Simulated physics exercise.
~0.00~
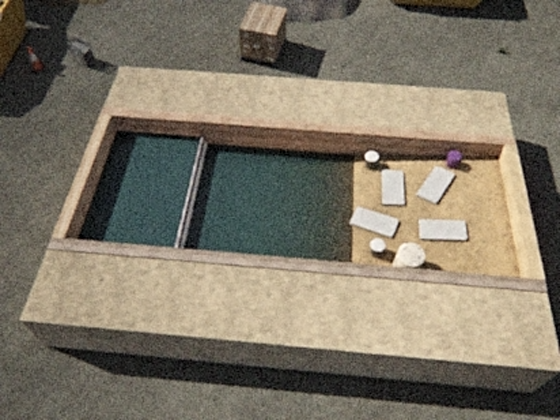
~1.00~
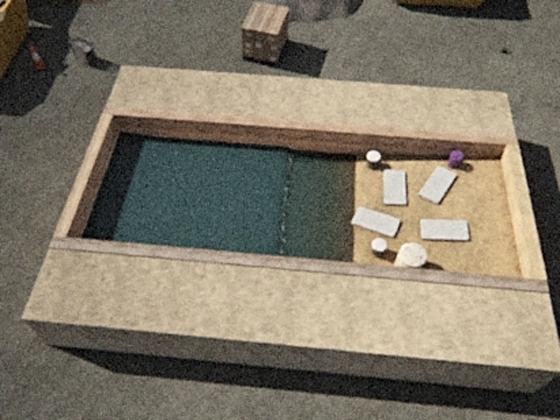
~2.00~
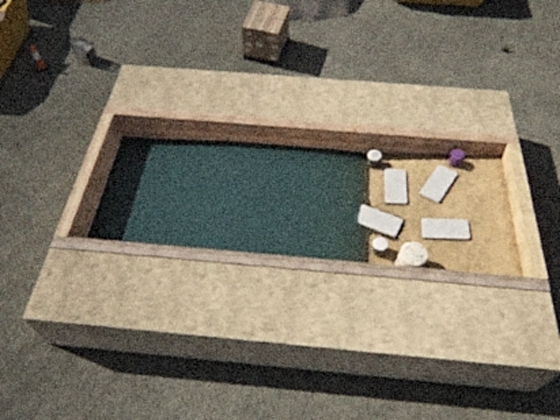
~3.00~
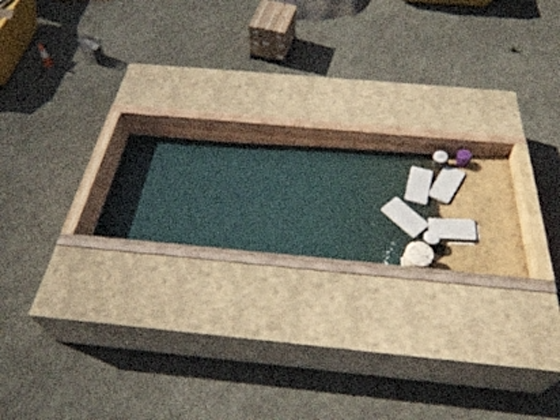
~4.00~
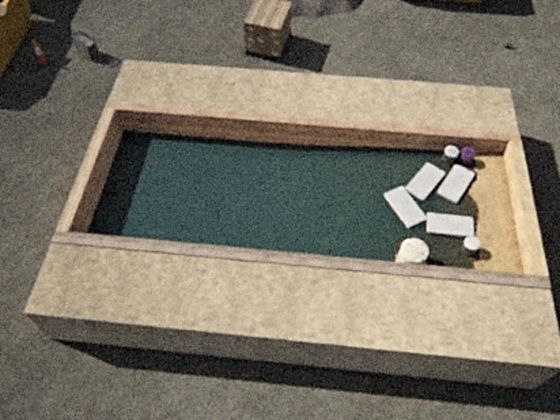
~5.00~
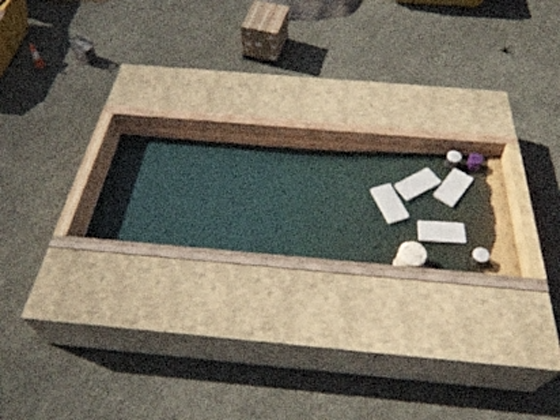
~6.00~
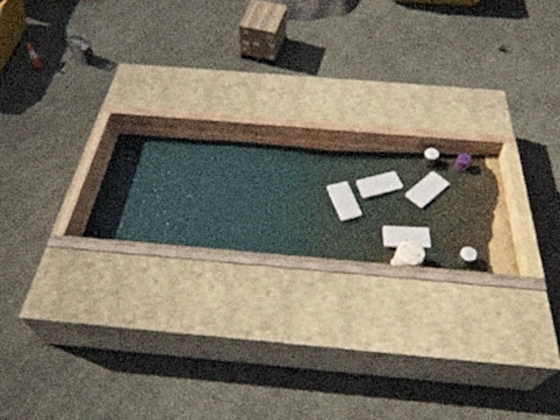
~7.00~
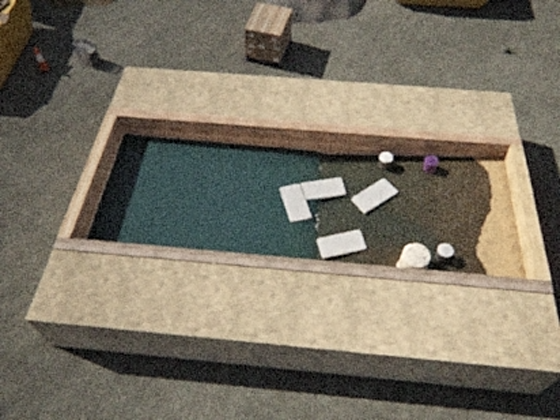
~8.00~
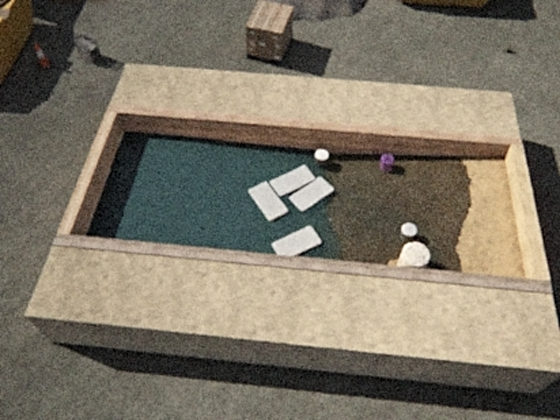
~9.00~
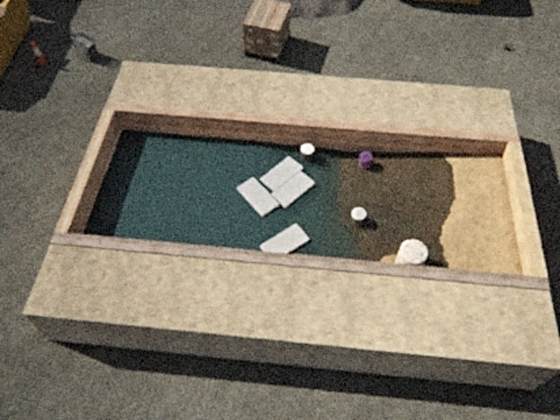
At first, a thin board walls off dark water at the left of a long sandy basin, while four pale slabs, a purple pail and some whitish round objects rest on the sand at the right. The board disappears and the water spreads rightward. It reaches the loose items, pushing several slabs and a small white piece to the right. Water then covers most of the sand before drawing back, carrying the slabs far left with it. The purple pail drifts left too, and ends on wet, darkened sand, with the slabs clustered in the water.
